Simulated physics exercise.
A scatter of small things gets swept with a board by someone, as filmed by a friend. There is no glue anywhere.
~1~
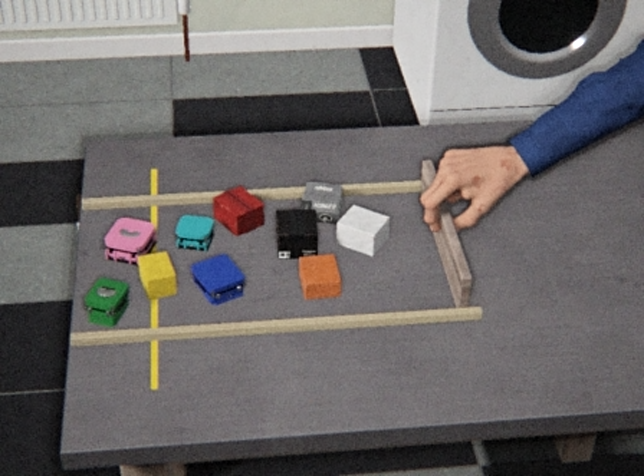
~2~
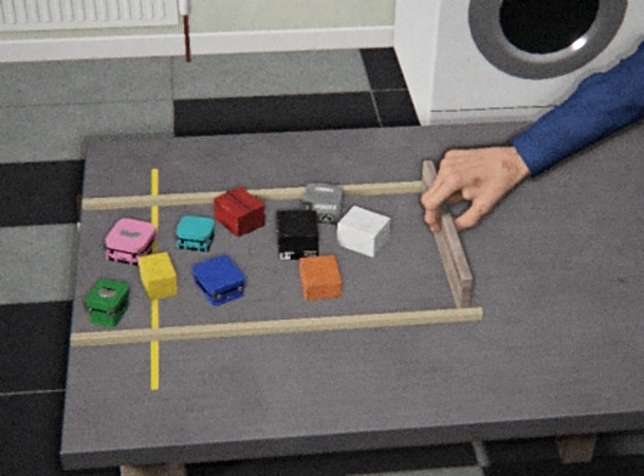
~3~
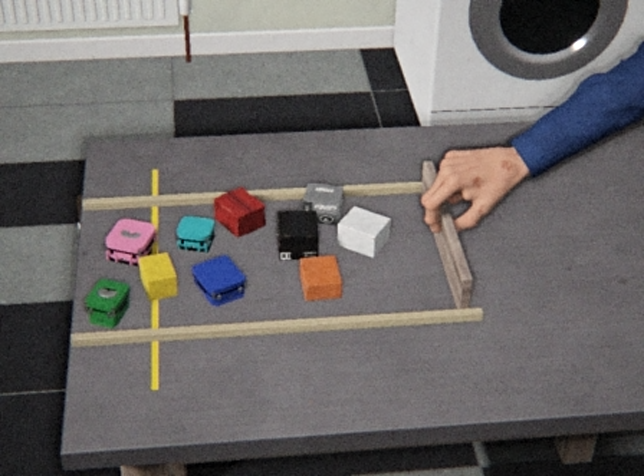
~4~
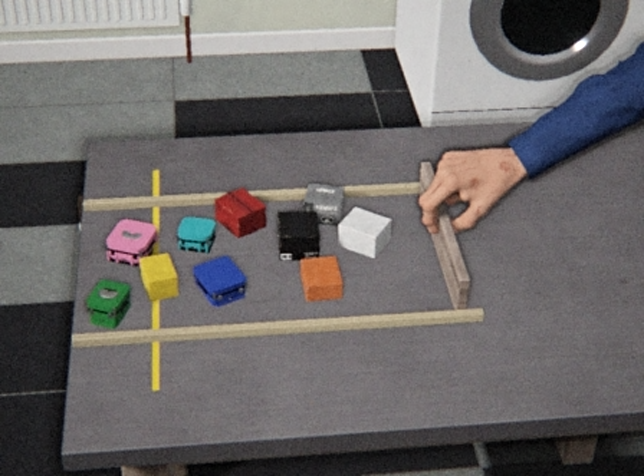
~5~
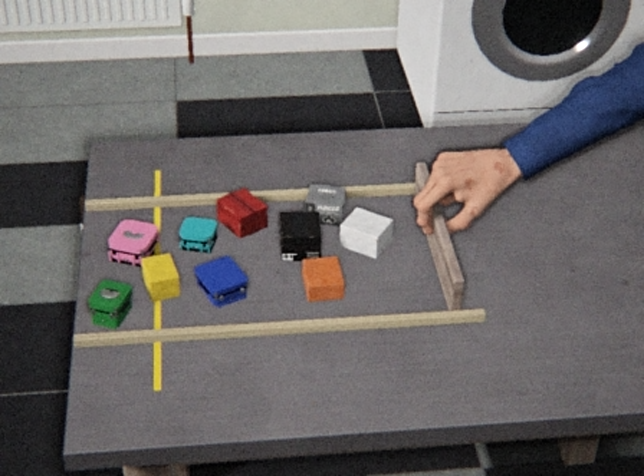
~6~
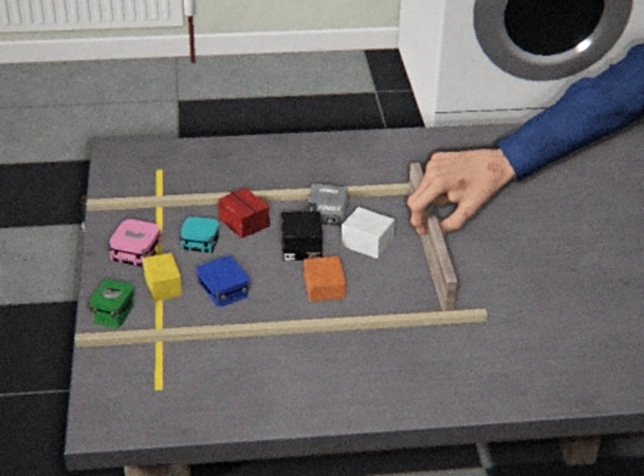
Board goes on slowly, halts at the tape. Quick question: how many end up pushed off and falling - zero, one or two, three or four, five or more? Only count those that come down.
Three or four.
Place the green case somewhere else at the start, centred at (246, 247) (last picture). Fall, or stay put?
Well, the green case fails to stay.
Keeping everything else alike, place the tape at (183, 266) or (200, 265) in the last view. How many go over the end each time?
The floor gets 1 the first time and 0 the second.
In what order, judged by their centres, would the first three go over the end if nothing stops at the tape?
The pink case goes first, followed by the yellow block and then the turquoise case.
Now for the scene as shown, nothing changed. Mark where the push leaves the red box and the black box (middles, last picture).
The red box at (103, 212), the black box at (94, 257).
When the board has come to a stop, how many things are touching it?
The count in contact is 3.
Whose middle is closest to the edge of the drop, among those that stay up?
Black box.
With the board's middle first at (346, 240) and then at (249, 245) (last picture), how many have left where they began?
By then 3, and later 9.
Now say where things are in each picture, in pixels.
Green case (108, 303); pink case (131, 242); yellow block (158, 276); board (444, 232); tape (154, 266), in the first picture.
Pink case (131, 242); white block (364, 232), in the second picture.
Yellow block (158, 276); black box (298, 235), in the third picture.
Green case (109, 304); blue case (220, 283), in the fourth picture.
Pink case (134, 243); turquoise case (199, 236), in the fifth picture.
Green case (113, 304); pink case (136, 243); yellow block (163, 277); board (431, 235); tape (159, 267), in the sixth picture.
Soon after, none off yet; green case at rest near (113, 304); pink case at rest near (136, 243); yellow block at rest near (163, 277).
Then, none off yet; green case at rest near (113, 304); pink case at rest near (132, 243); yellow block at rest near (163, 277).
Further on, none off yet; green case moving near (105, 310); pink case moved about its own width near (89, 249); yellow block moved about its own width near (105, 281).
At rest, the number that fall off is three or four; fallen, turquoise case, yellow block and pink case.
